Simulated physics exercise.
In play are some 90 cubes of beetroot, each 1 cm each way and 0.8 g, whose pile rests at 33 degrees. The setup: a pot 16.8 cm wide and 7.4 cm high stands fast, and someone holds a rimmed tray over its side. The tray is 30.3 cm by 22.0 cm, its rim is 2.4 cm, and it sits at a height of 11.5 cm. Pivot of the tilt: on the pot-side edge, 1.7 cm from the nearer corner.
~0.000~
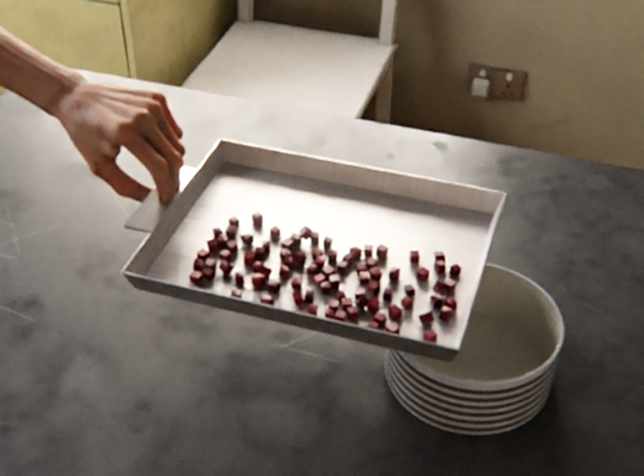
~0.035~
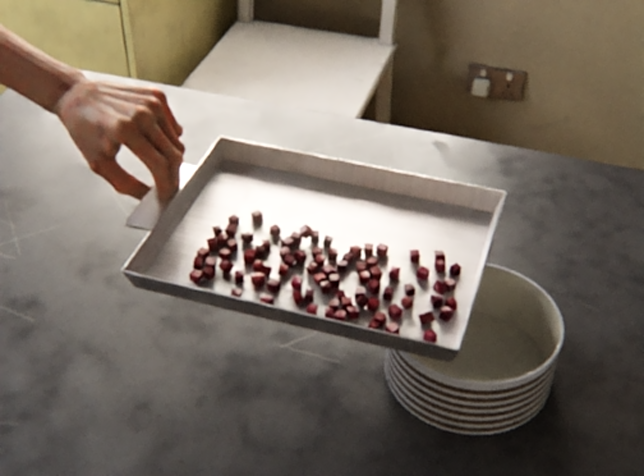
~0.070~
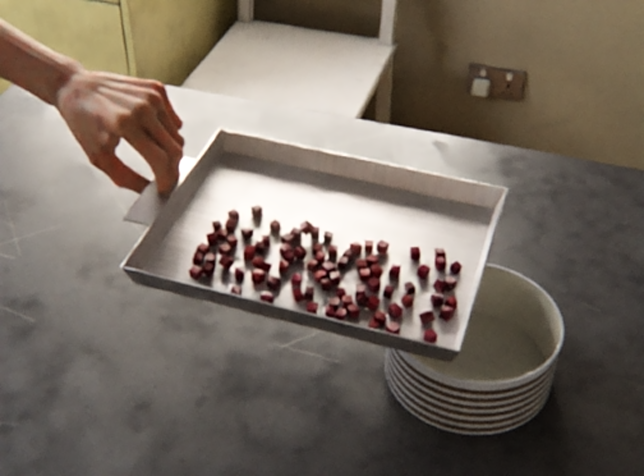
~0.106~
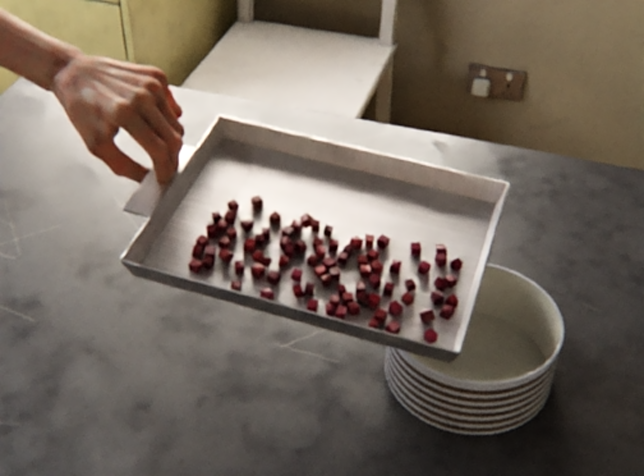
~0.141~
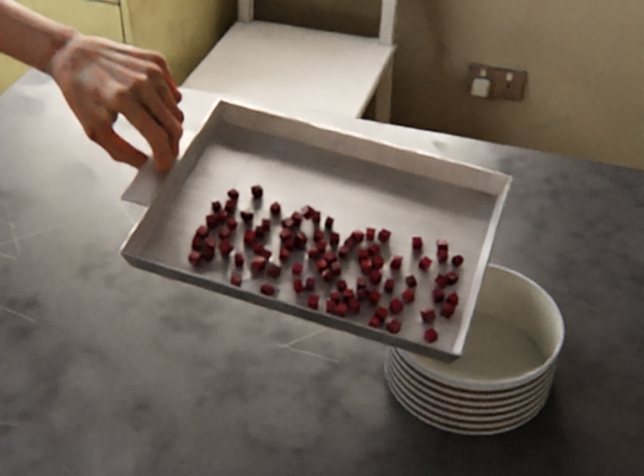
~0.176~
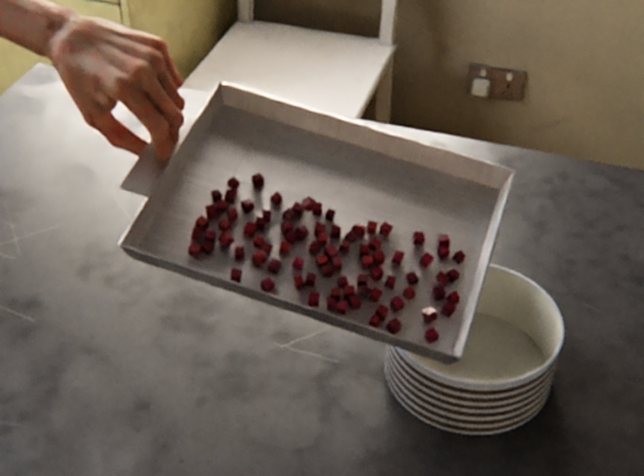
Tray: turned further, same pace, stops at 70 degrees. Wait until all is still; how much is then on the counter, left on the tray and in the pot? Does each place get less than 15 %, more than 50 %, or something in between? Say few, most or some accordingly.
Counter: Most. Left on the tray: Some. Pot: Few.
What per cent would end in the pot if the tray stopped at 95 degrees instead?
That comes out at some 0 per cent.
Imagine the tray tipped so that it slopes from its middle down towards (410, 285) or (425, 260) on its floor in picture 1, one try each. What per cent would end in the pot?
I'd put it at about 5 per cent for the first tilt and about 50 per cent for the second.
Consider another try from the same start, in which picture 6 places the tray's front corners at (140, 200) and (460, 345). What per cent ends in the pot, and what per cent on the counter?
That works out as pot 20 and counter 50.
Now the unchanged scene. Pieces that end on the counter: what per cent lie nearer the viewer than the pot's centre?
Share: Some 100 %.
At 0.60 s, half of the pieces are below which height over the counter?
I'd say near 18 cm.
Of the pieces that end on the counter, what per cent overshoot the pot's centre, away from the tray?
About 90 %.
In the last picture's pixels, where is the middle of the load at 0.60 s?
At about (385, 304).
After 0.43 s, tilt 42 degrees; the tray holds 100 %, the pot 0 %.
After 0.60 s, tilt 61 degrees; the tray holds 100 %, the pot 0 %.
After 0.89 s, tilt 70 degrees; the tray holds 50 %, the pot 0 %.
In the end, at 2.4 s, counter 60 %, tray 40 %, pot 0 %.
